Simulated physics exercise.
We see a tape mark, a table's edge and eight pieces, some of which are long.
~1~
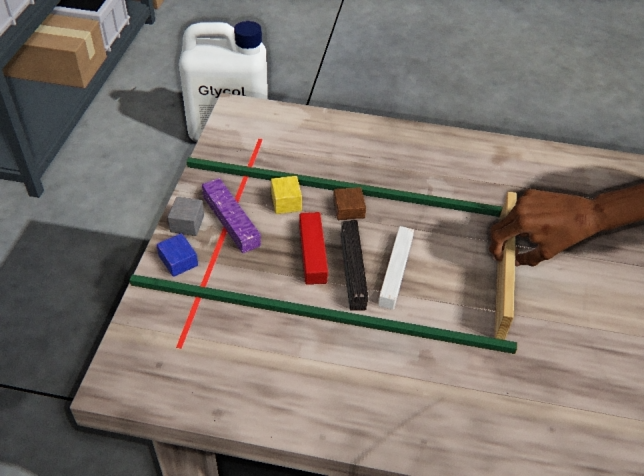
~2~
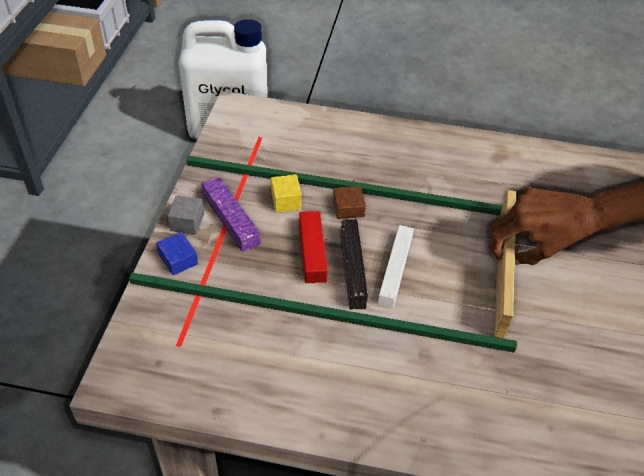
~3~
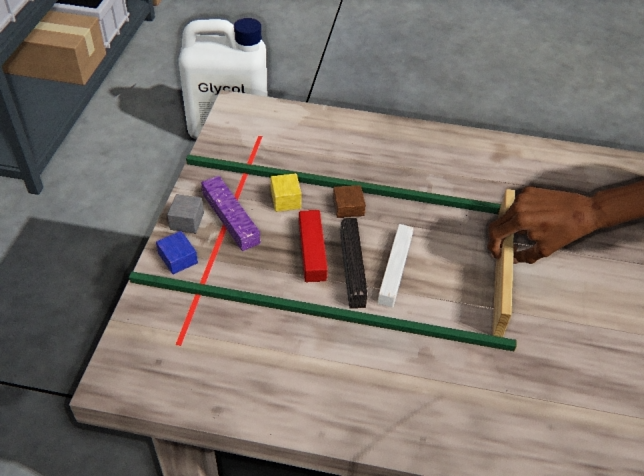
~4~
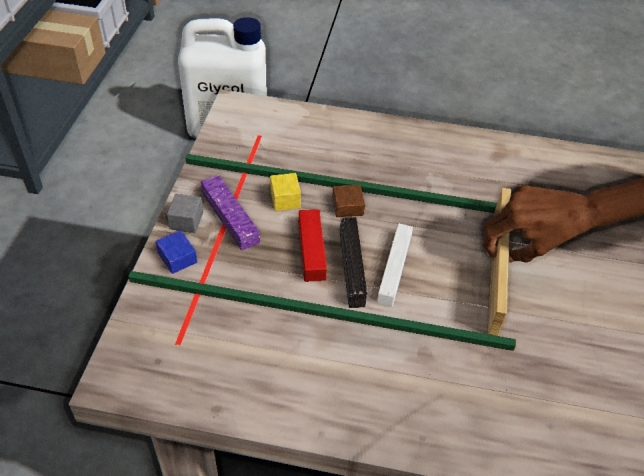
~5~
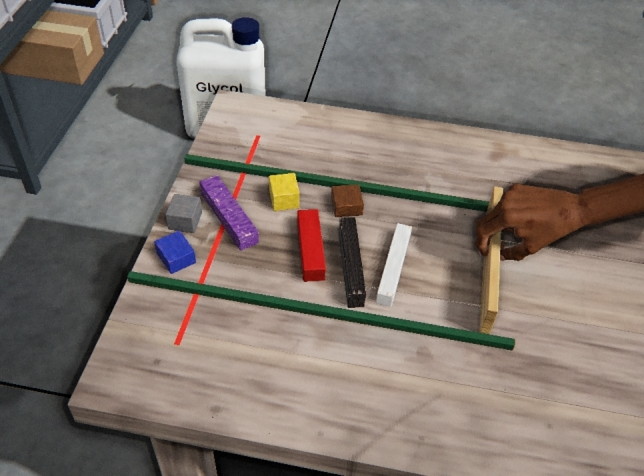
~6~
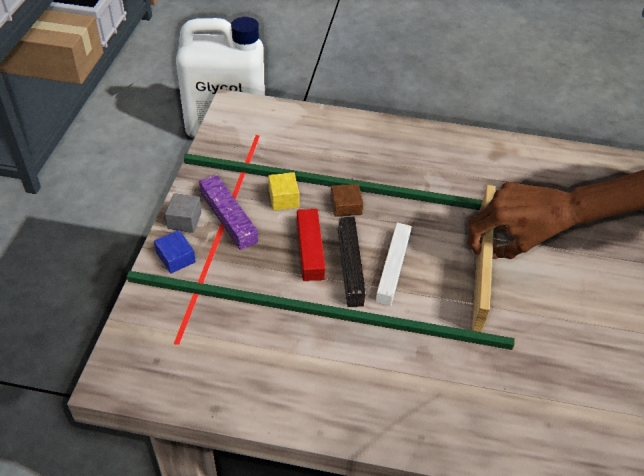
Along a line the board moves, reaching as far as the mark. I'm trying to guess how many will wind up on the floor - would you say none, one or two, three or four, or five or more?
I would say one or two.
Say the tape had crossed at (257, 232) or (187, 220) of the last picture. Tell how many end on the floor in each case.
Respectively 0 and 5.
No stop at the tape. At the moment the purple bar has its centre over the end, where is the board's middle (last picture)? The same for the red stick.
I reckon its middle sits around (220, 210) and then around (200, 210).
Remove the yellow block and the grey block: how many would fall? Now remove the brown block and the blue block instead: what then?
Result: 0, then 1.
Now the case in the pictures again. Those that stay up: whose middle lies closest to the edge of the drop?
The purple bar is foremost.
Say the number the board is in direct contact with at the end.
Well, it touches 2.
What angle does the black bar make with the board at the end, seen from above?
It sits some 0° out of line.
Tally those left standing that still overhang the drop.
The number overhanging is 1.
A little later, none off yet; grey block at rest near (184, 213); blue block at rest near (175, 252); purple bar at rest near (228, 211).
Next, none off yet; grey block shifted a little near (172, 212); blue block moving near (171, 253); purple bar shifted a little near (199, 208).
When it is over, the number that fall off is one or two; down, blue block and grey block.
